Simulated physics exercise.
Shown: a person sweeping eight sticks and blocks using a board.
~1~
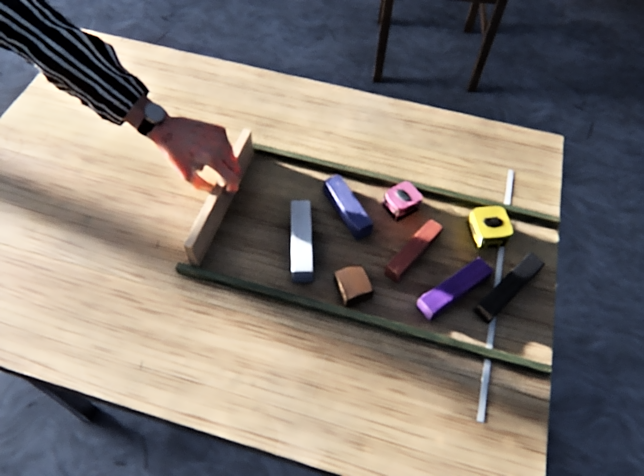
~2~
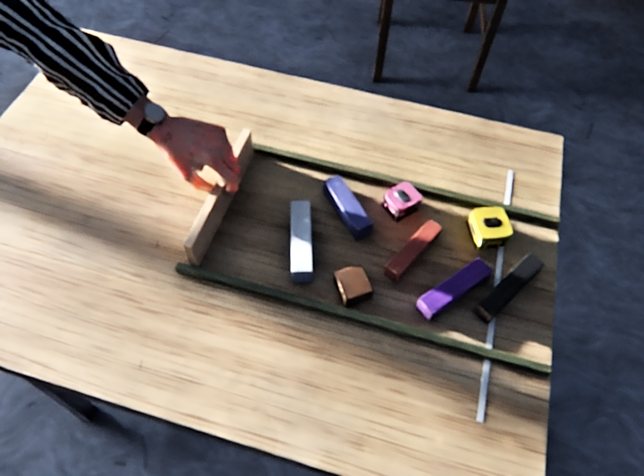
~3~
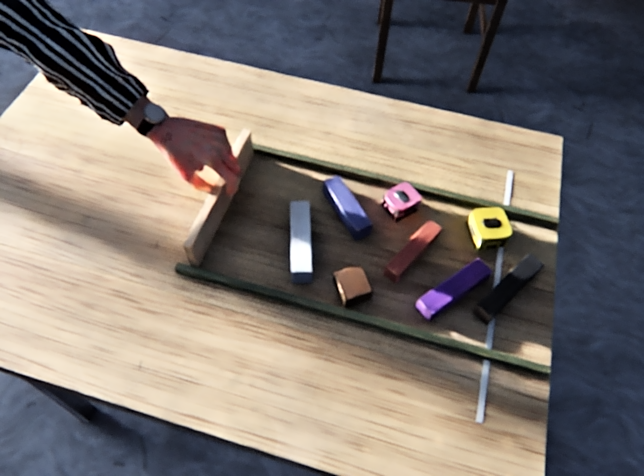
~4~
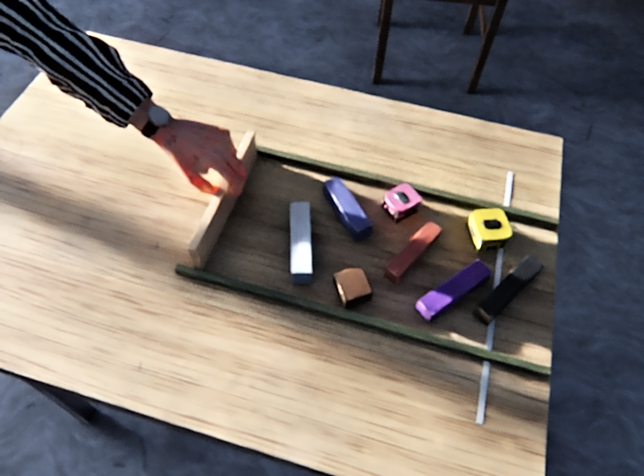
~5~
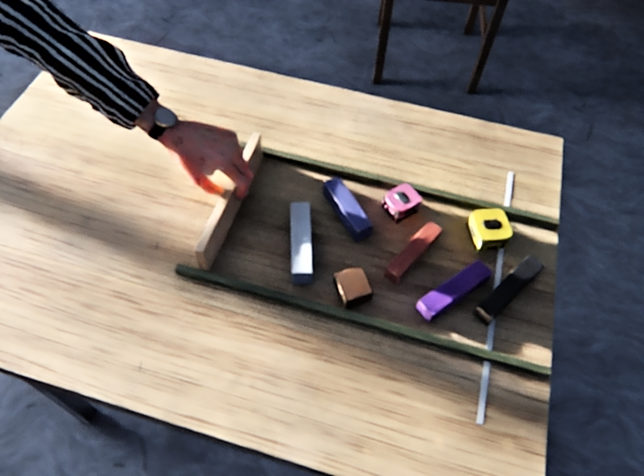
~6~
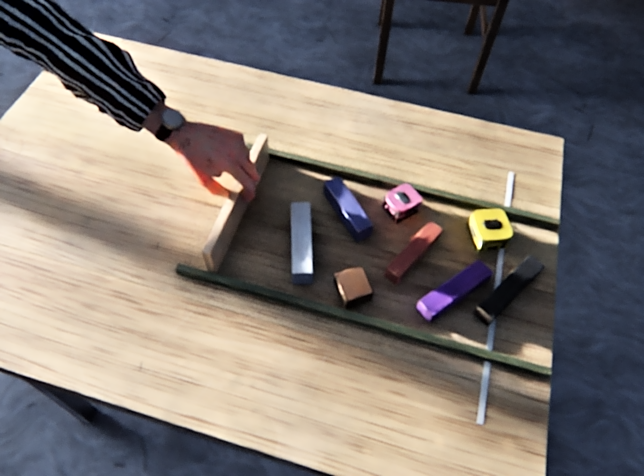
A wooden board, held by a hand in a striped sleeve, stayed almost still at first, then slid slightly right between two dark strips, while the colourful sticks and blocks ahead lay still.
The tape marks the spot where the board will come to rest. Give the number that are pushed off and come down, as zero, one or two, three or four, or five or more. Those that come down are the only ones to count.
Fallen: Three or four.
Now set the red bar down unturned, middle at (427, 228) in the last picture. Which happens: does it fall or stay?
In that case it goes down.
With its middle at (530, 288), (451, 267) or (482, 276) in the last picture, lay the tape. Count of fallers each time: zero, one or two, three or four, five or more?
In turn: At least five; zero; one to two.
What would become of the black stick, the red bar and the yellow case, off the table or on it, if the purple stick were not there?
Well, the black stick topples off, the red bar is left in place and the yellow case topples off.
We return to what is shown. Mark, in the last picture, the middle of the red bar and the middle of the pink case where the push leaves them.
The red bar at (547, 298), the pink case at (544, 235).
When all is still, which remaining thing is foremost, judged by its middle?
Red bar.
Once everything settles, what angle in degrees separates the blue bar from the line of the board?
Somewhere near 25 degrees, I'd say.
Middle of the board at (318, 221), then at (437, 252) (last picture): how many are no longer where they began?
The first number is 2, the next one 8.
Soon after, none off yet; black stick at rest near (510, 289); yellow case at rest near (489, 230); purple stick at rest near (455, 291).
Then, none off yet; black stick at rest near (510, 289); yellow case at rest near (489, 230); purple stick moving near (461, 292).
Further on, none off yet; black stick moved a little near (549, 305); yellow case moved about its own width near (536, 246); purple stick moved about its own width near (523, 314).
At rest, the number that fall off is three or four; fallen, purple stick, yellow case and black stick.
